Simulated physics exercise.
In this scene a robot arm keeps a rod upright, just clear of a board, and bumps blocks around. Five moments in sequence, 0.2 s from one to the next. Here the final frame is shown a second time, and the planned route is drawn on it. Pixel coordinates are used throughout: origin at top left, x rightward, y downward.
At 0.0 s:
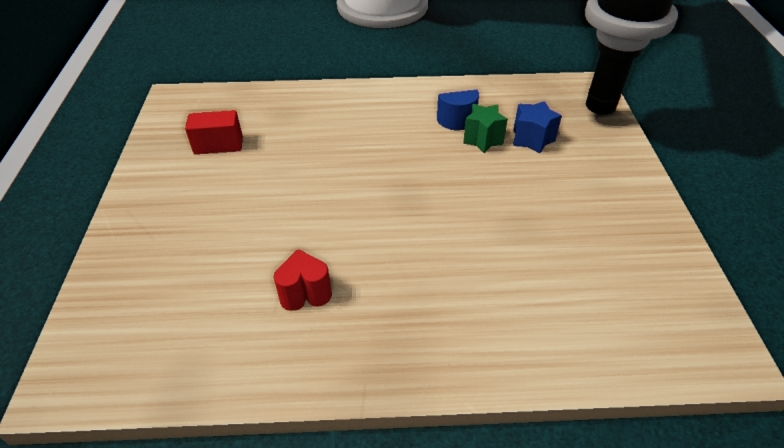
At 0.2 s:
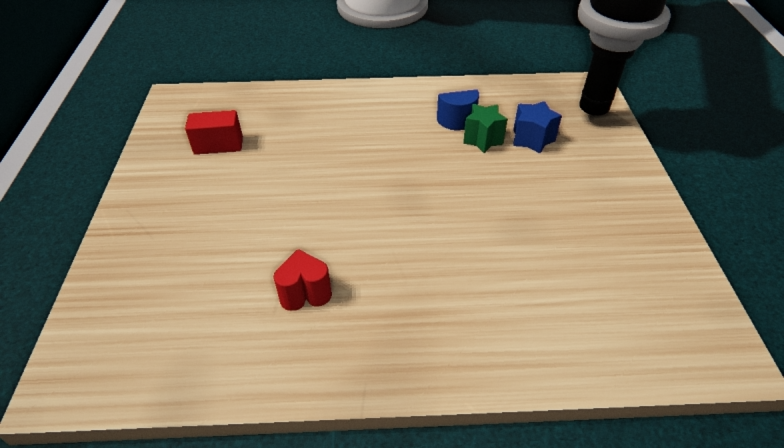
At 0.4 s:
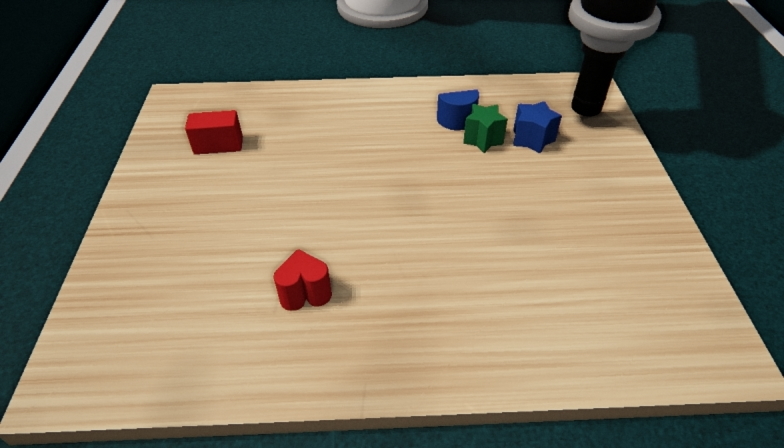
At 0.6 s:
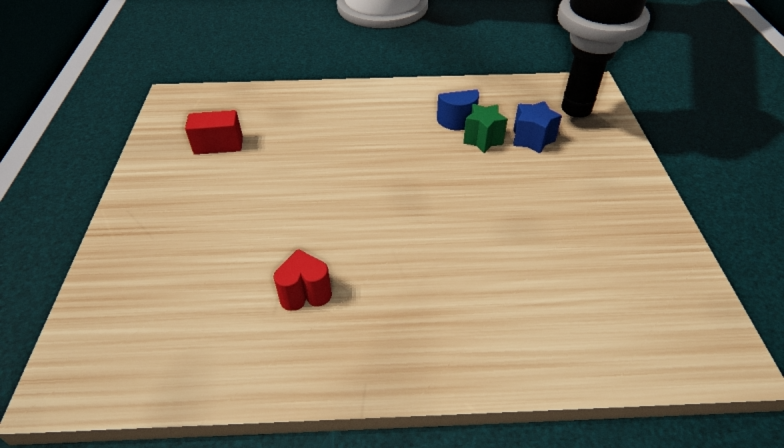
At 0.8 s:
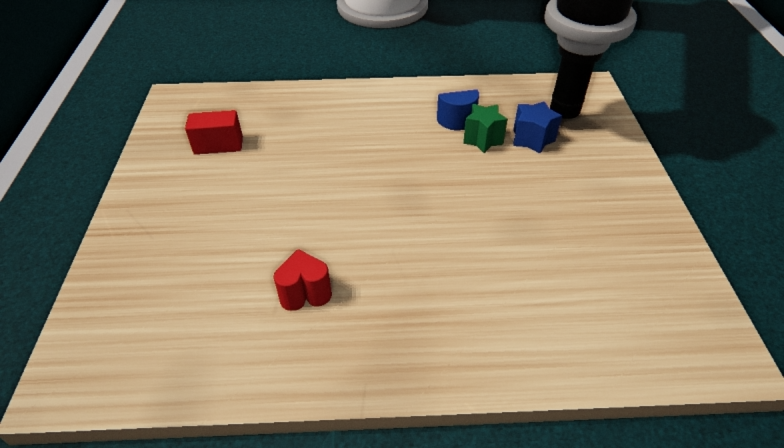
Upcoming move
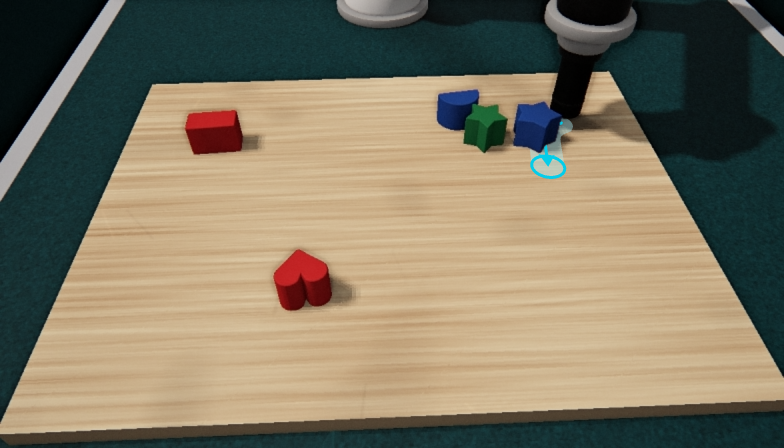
A black rod slides left toward the blue star while the blocks stay still.
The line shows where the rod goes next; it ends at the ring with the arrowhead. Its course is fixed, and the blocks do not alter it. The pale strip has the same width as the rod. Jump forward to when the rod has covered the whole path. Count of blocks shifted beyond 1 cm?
The answer is a single block.
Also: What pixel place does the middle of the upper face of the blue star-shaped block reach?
Located at (518, 130).
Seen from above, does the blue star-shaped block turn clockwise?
I expect so.
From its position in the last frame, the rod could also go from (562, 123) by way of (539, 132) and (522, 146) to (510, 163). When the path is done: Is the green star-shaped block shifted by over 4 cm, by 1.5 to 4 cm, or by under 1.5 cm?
Distance: Between 1.5 and 4 cm.
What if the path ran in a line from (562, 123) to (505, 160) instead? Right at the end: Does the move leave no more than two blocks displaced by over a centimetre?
In short: Yes.
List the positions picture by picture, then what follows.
The first picture shows lower end of the rod at (600, 107), tops of blocks, green star-shaped block at (487, 114), blue star-shaped block at (538, 113).
The second picture shows rod at (594, 108), blocks as before.
The third picture shows rod at (586, 109), blocks as before.
The fourth picture shows rod at (576, 110), blocks as before.
The fifth picture shows rod at (565, 111), green star-shaped block at (487, 114), blue star-shaped block at (538, 113).
The drawn path runs from (562, 123) through (546, 133) and (546, 149) to (548, 167).
The first path, step by step. Halfway along, rod at (548, 129); blue star-shaped block at (524, 124).
At the end, rod at (551, 154); green star-shaped block not moved; blue star-shaped block at (518, 130), turned 40° clockwise.
